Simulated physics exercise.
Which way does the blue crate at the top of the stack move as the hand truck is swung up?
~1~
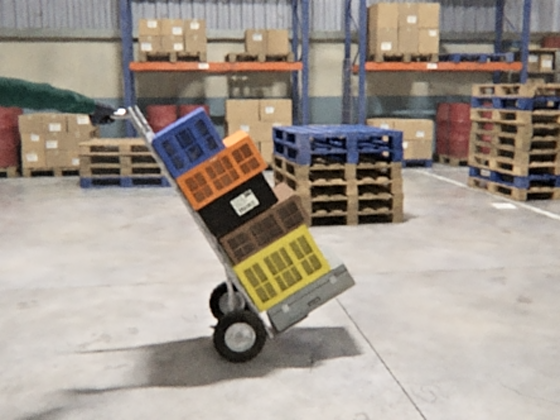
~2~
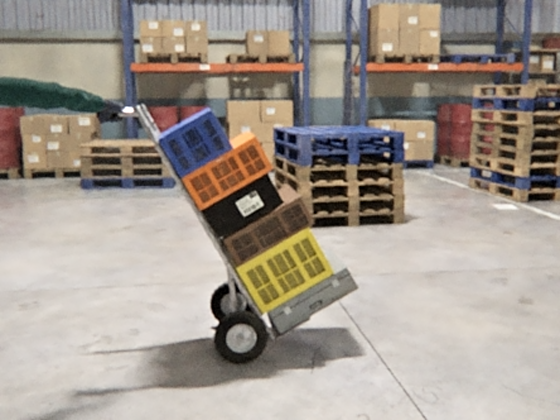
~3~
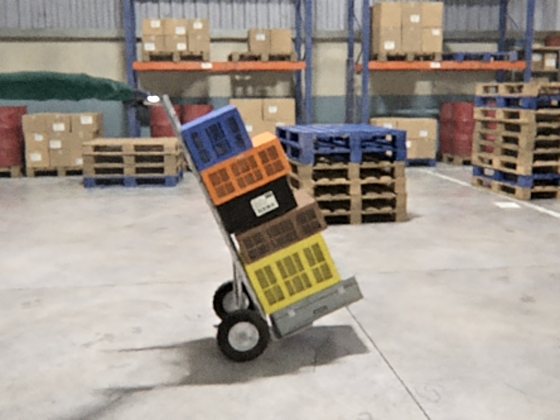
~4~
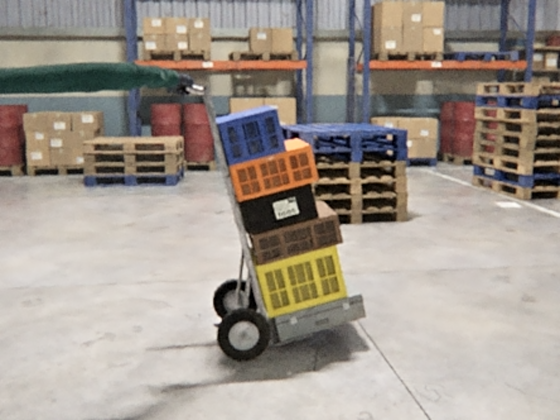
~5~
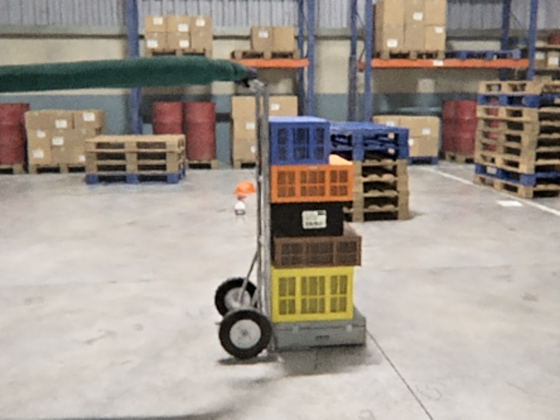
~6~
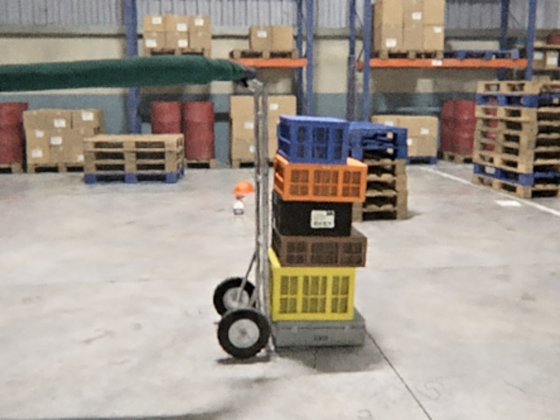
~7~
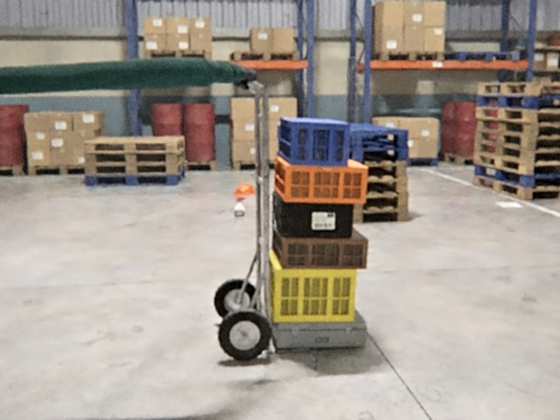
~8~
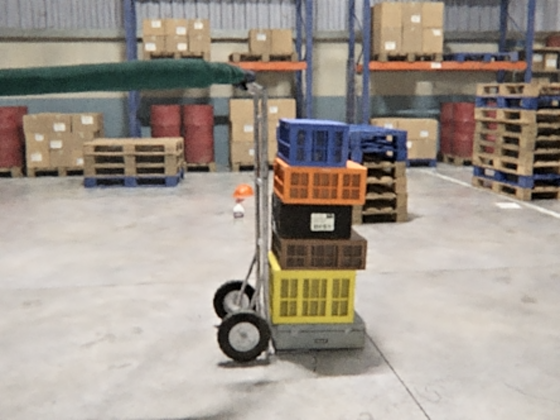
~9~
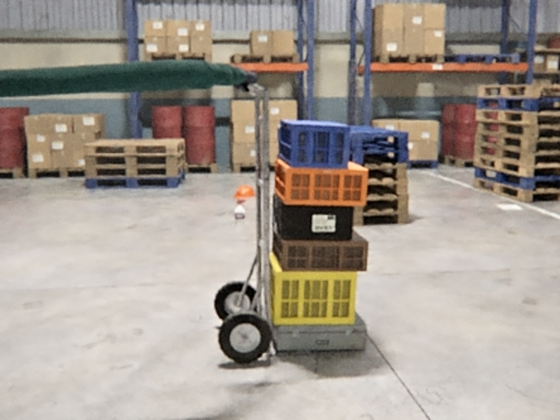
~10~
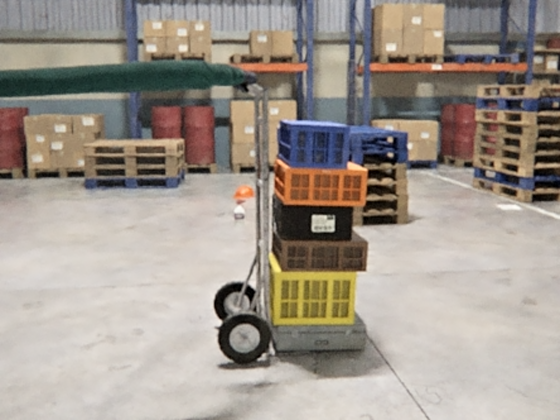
The blue crate moves to the right as the truck comes upright.
At first, a hand truck leans back to the left in a warehouse, carrying a yellow, a brown, a black, an orange and a blue piece stacked on a grey toolbox, while a green-sleeved arm holds its handle. The arm lets the truck swing forward, slowly and then faster, so the stack rises toward vertical and its top travels right. The truck comes upright and stops abruptly with its plate on the floor. The crates and the black parcel slip slightly right, away from the rails. Finally, everything stands still, with the whole stack upright and in place.
